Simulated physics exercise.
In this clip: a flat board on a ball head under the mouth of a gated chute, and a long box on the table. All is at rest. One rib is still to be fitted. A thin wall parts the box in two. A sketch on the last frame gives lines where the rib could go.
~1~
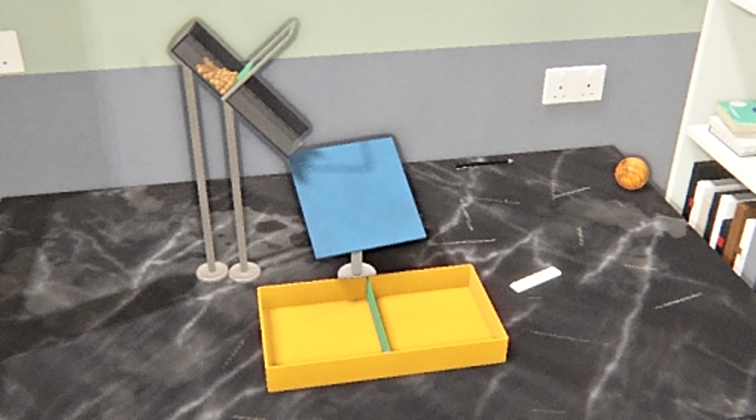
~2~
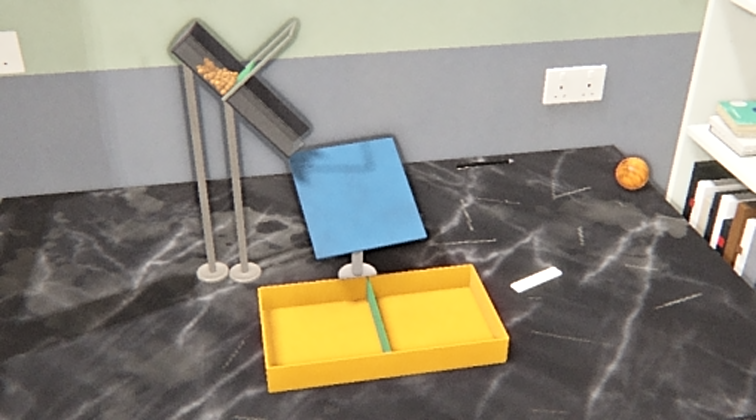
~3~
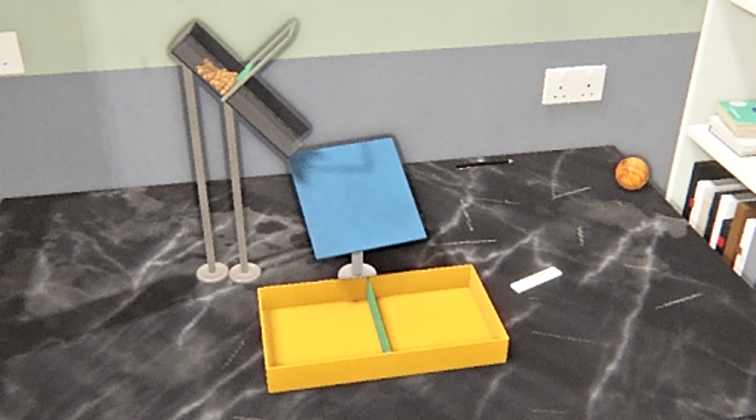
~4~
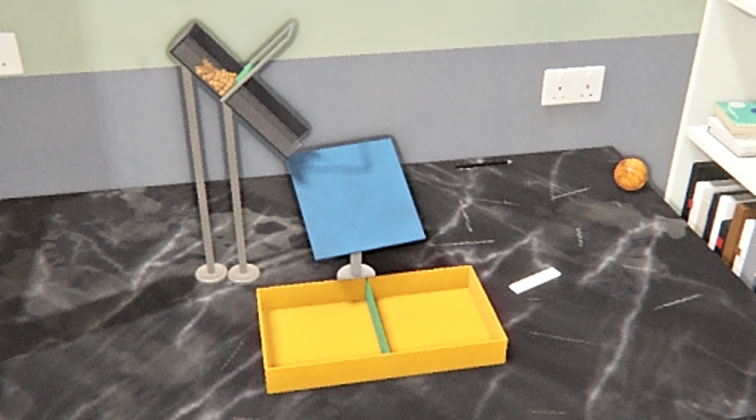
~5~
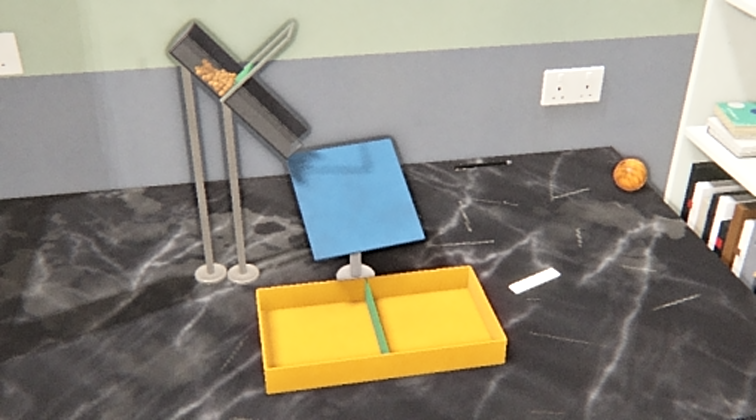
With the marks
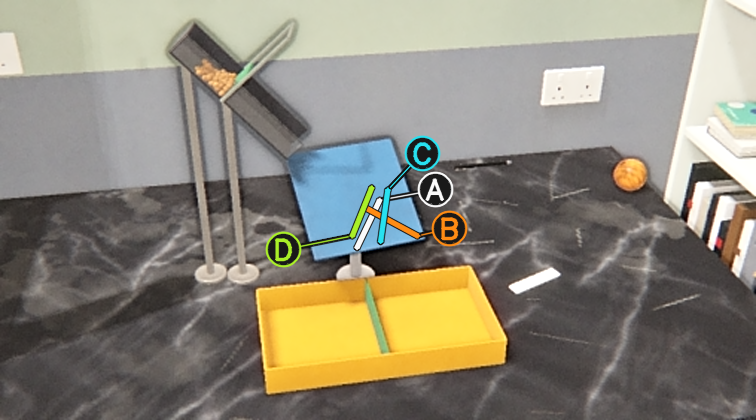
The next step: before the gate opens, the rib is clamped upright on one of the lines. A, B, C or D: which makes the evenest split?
Go for C.
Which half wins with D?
Left.
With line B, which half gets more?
The right half.
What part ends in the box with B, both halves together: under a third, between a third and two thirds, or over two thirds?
Over two thirds.
On the marked copy, line A from (379, 200) to (357, 247); line B from (365, 207) to (417, 235); line C from (387, 190) to (380, 241); line D from (371, 187) to (352, 235).
If A is chosen, of what is caught, nearly all in the left half, a small part in the right.
If B is chosen, of what is caught, a small part in the left half, most in the right.
If C is chosen, of what is caught, about a third in the left half, about two thirds in the right.
If D is chosen, of what is caught, nearly all in the left half, a small part in the right.
